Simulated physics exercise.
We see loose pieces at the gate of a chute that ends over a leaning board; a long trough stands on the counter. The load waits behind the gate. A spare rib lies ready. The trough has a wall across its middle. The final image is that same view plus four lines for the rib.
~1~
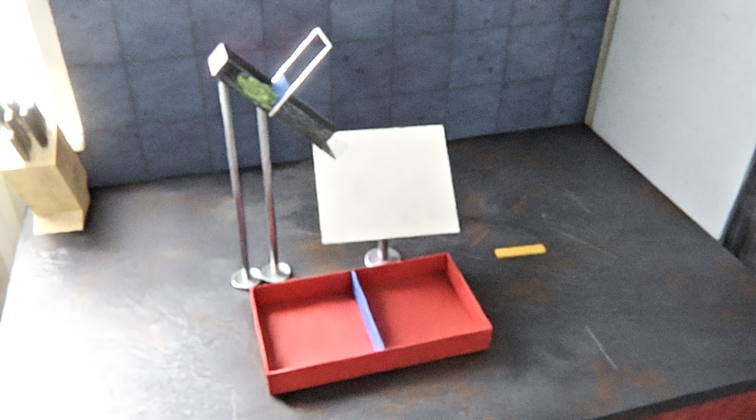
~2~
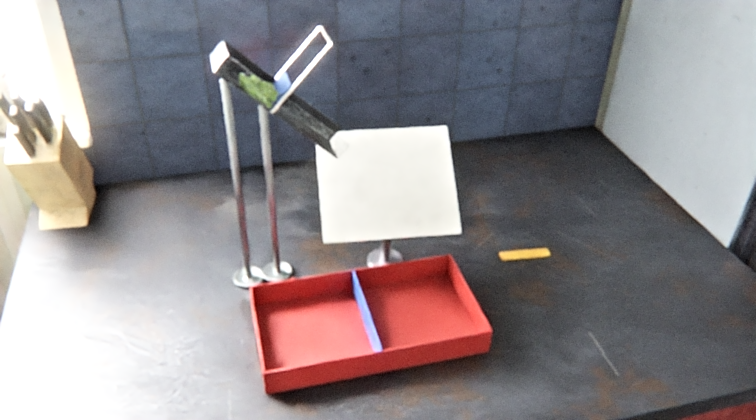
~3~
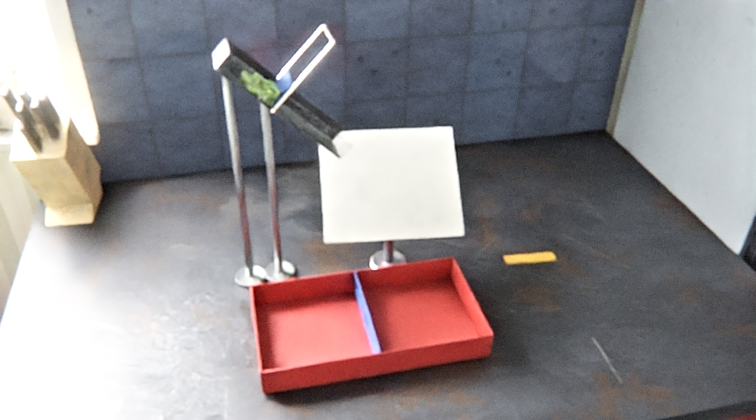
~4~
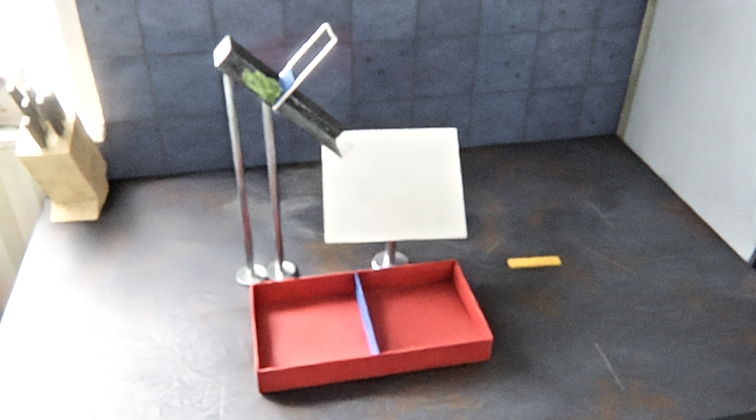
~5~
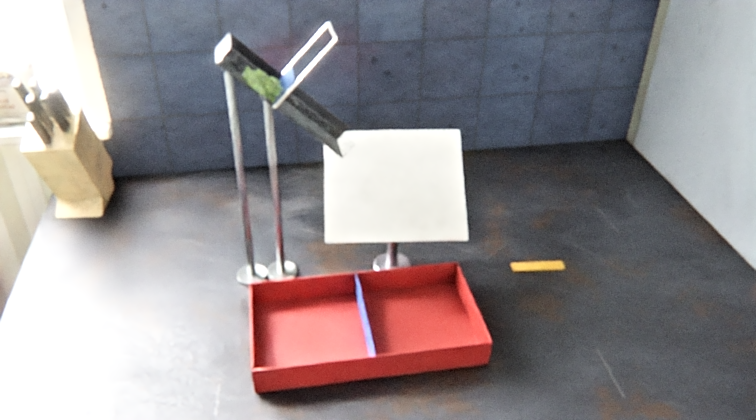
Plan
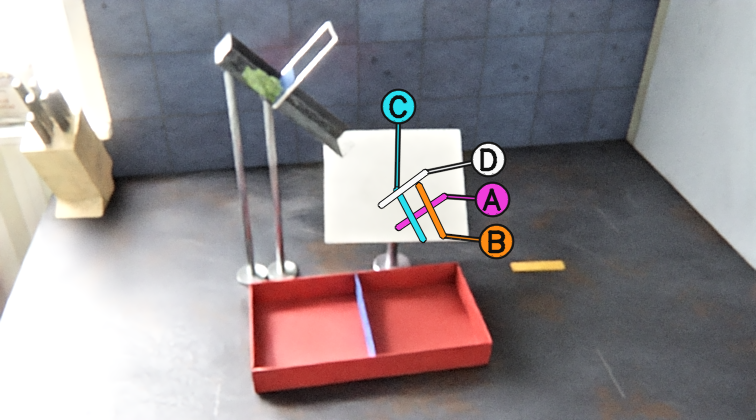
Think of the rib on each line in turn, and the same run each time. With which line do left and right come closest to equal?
The best line is D.
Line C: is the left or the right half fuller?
The right half.
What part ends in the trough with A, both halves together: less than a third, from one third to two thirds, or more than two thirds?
Line A gives more than two thirds.
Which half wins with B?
More lands on the right.
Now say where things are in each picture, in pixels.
The first frame shows load behind the gate at (256, 94), dried peas; lip of the chute at (331, 151), sloping fairly steeply.
The second frame shows middle of the board at (387, 182), tilted fairly steeply; middle of its low edge at (394, 238); of its high edge at (382, 129).
The third frame shows front corners of the trough at (261, 372) and (492, 334); front end of its middle wall at (381, 353); gate still shut at (287, 81).
The fourth frame shows middle of the load at (261, 88); lip at (338, 149).
The fifth frame shows middle of the load at (262, 86); lip at (340, 149).
On the marked copy, line A from (444, 196) to (398, 227); line B from (418, 185) to (443, 235); line C from (396, 189) to (423, 239); line D from (425, 172) to (381, 205).
Choosing A, of what is caught, a small part in the left half, nearly all in the right.
Choosing B, of what is caught, a stray few in the left half, nearly all in the right.
Choosing C, of what is caught, a stray few in the left half, nearly all in the right.
Choosing D, of what is caught, about half in the left half, about half in the right.
